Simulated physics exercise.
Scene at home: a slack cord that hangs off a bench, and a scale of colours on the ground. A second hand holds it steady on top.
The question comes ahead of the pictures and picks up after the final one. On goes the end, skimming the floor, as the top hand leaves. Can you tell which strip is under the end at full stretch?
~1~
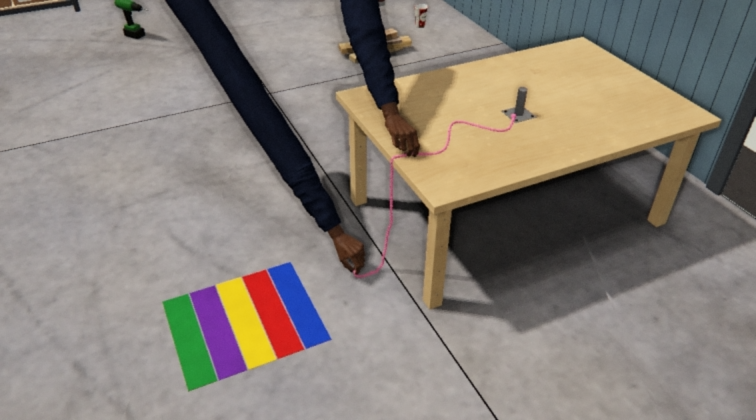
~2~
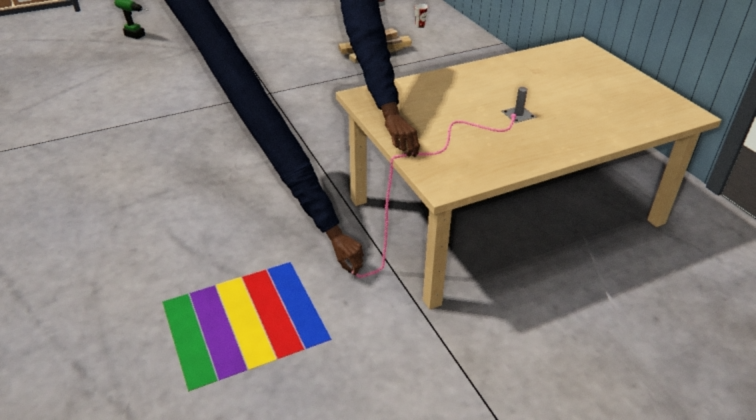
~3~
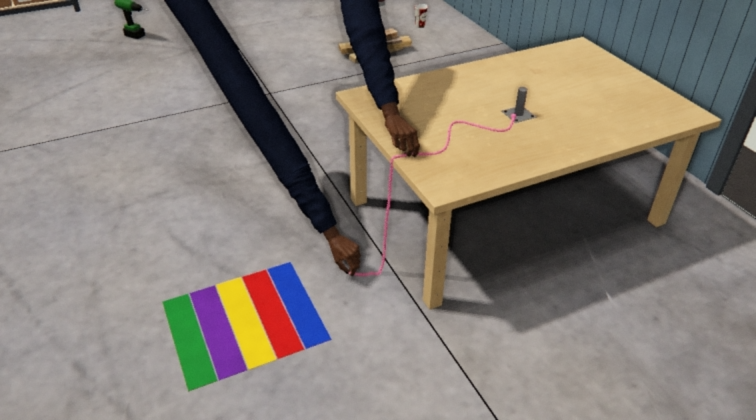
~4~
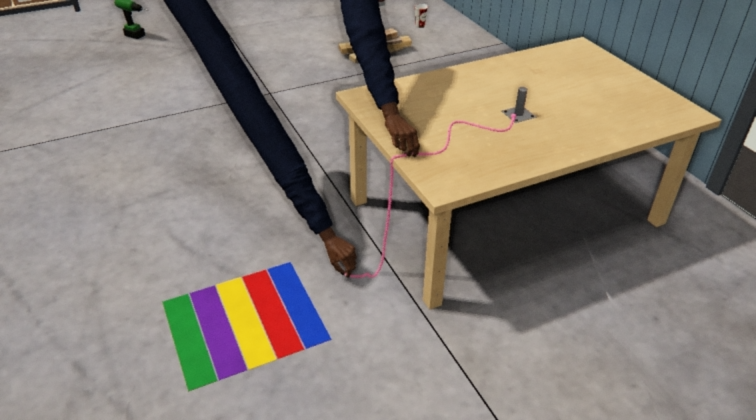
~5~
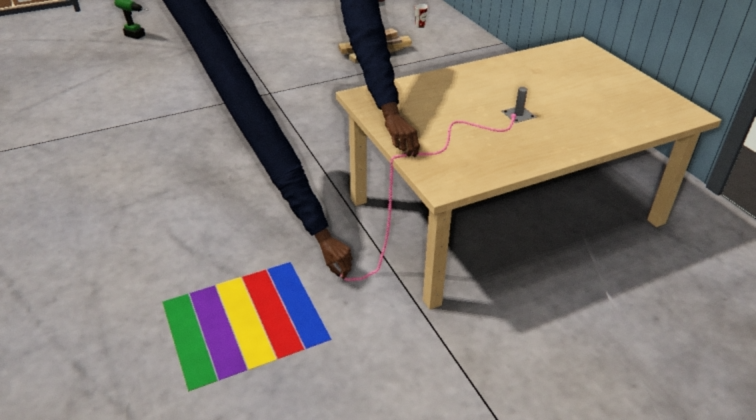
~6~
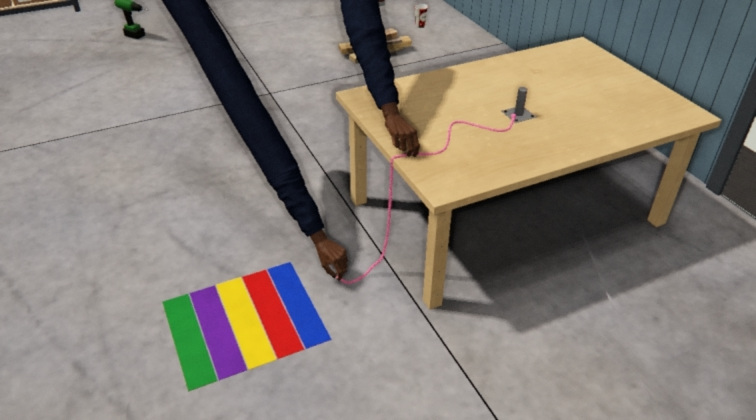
Yes, the purple one.
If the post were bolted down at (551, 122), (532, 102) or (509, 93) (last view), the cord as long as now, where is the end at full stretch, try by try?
Places per try: (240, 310); (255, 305); (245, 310).
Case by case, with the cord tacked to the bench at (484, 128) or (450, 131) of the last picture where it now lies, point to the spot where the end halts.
Try one gives about (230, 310); try two, about (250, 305).
A little later, end near (262, 302); over red.
Next, end near (232, 311); over yellow.
When it is tight, end near (214, 317); over purple. It gets as far as the purple strip.
